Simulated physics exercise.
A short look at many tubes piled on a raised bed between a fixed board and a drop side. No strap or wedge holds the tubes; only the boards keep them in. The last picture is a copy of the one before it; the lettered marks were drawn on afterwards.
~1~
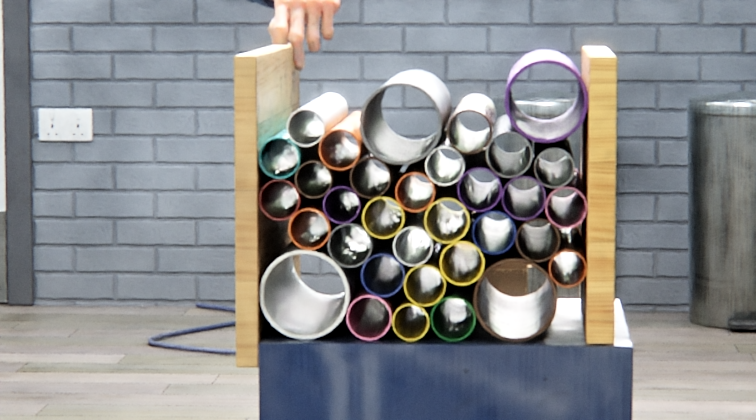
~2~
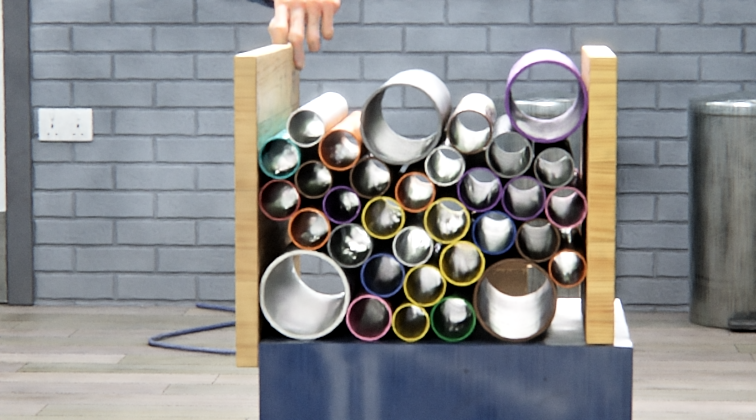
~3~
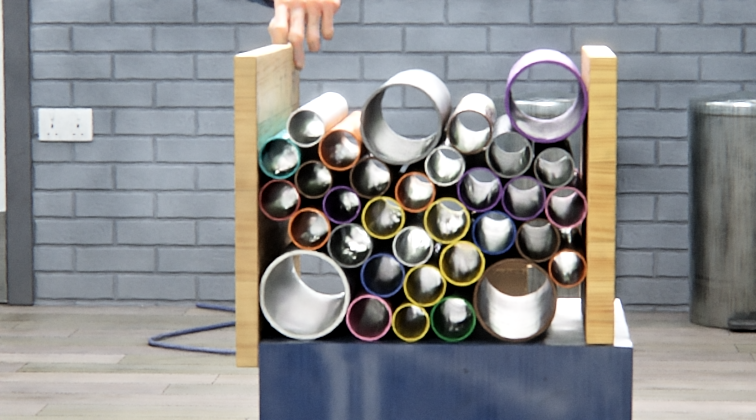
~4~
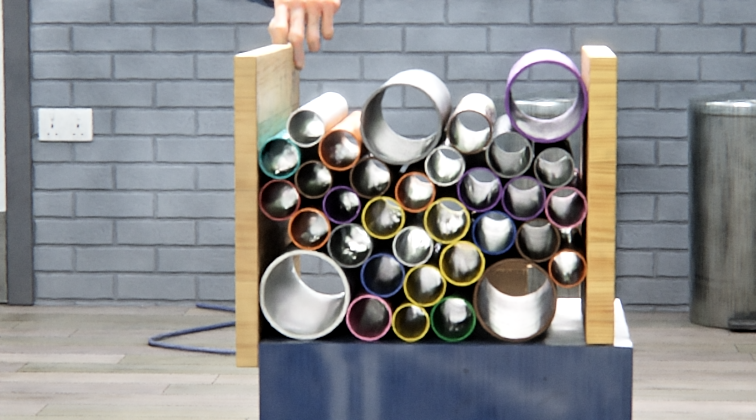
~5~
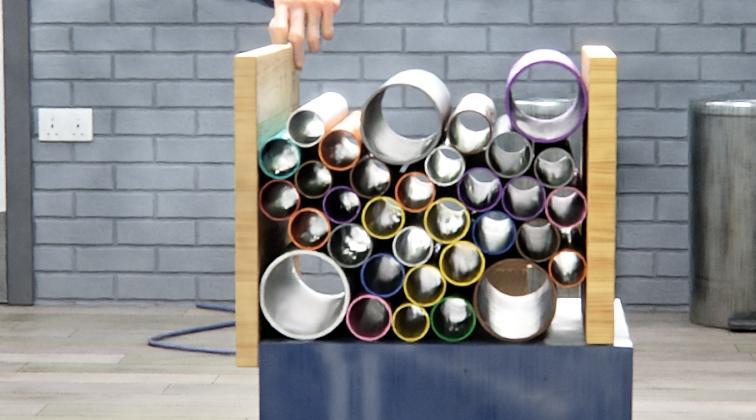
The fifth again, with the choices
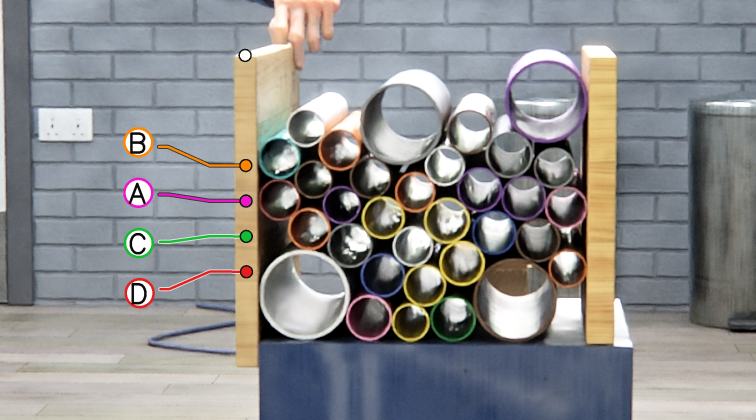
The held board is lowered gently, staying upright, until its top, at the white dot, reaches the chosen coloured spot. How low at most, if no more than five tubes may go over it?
Stop at C.
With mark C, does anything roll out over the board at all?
Yes, at C.
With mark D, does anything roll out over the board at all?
Yes, at D.
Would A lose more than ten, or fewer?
Fewer than ten.
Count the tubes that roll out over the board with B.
It comes to none.
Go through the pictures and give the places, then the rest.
A yellow tube (425, 285); a white tube (413, 246); a yellow tube (383, 218), in the first frame.
A yellow tube (383, 218); a purple tube (480, 189), in the second frame.
A white tube (445, 166); a turquoise tube (280, 158), in the third frame.
Side board (270, 192); a white tube (305, 294), in the fourth frame.
A yellow tube (425, 285); a white tube (413, 246); a yellow tube (383, 218), in the fifth frame.
On the marked copy, A at (246, 201); B at (246, 166); C at (247, 236); D at (247, 272); the white dot at (245, 55).
With C. Early on, top of the board (258, 138).
Further on, top of the board (259, 232).
At the end, top of the board (259, 235), two out over the board.
As for the rest, A two out over the board; B none out over the board; D more than five out over the board.
